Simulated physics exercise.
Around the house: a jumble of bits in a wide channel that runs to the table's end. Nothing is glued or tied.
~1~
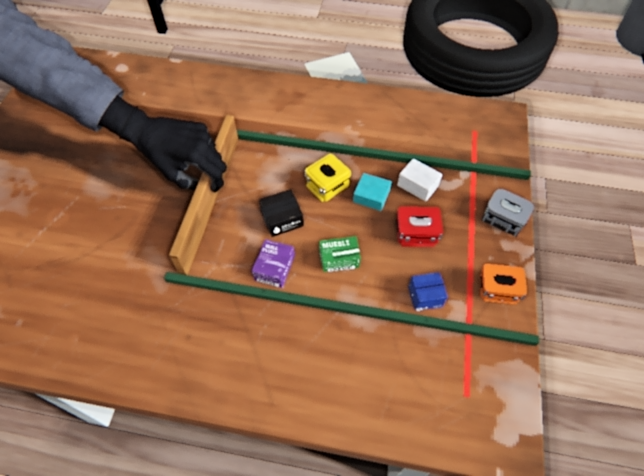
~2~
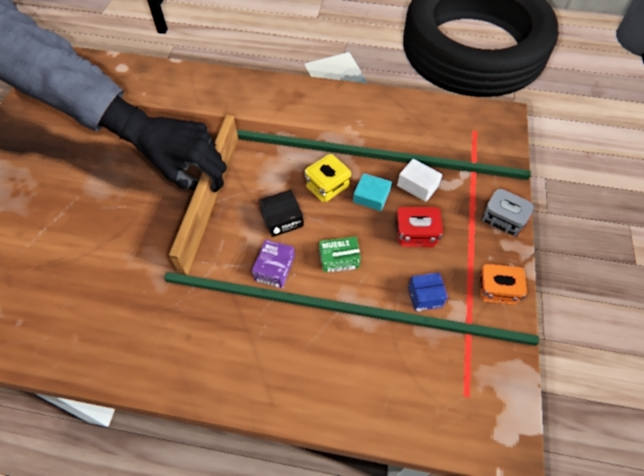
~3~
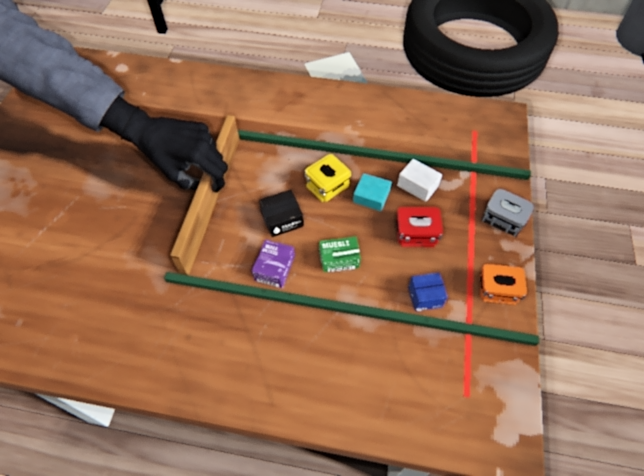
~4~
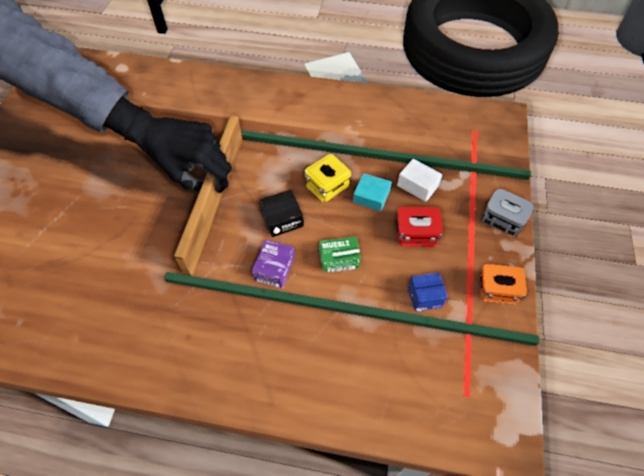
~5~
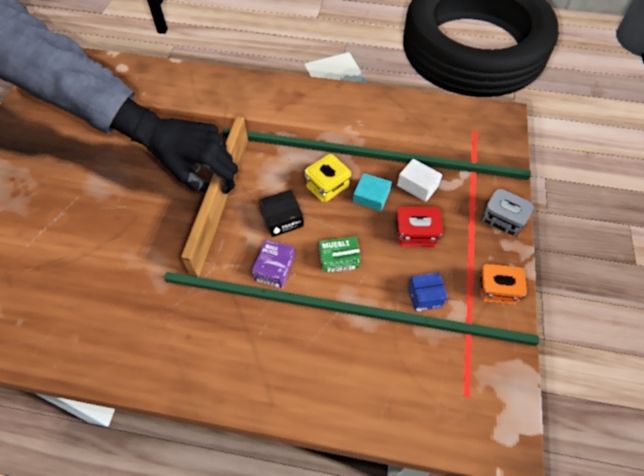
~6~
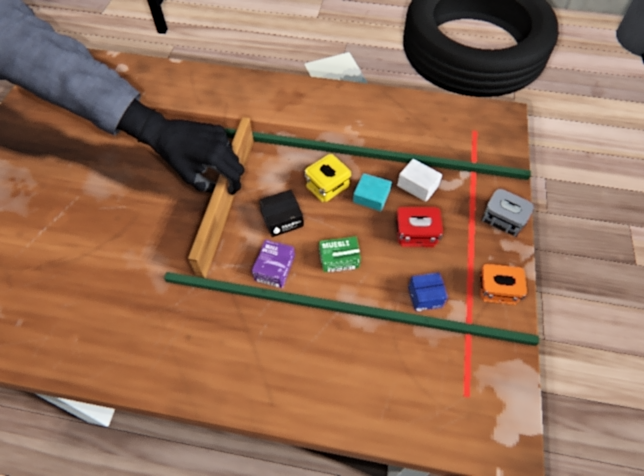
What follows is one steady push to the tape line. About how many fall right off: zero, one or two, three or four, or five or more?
Here the number that fall off is one or two.
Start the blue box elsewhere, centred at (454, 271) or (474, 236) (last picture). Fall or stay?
In turn it is lost; comes down.
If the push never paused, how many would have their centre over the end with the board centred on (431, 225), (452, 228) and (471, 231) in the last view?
In that order 0, 1 and 2.
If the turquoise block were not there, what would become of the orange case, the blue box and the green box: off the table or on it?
The orange case goes over, the blue box stays on, the green box stays on.
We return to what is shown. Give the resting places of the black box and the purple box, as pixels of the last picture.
About (492, 254), and the other about (488, 298).
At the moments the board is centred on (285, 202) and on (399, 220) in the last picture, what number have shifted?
By then 2, and 8.
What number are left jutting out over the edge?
Overhanging: 3.
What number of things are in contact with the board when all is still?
The number is 3.
Early on, none off yet; grey case at rest near (507, 212); orange case at rest near (501, 285); blue box at rest near (427, 292).
Finally, the number that fall off is one or two; lost, orange case and grey case.
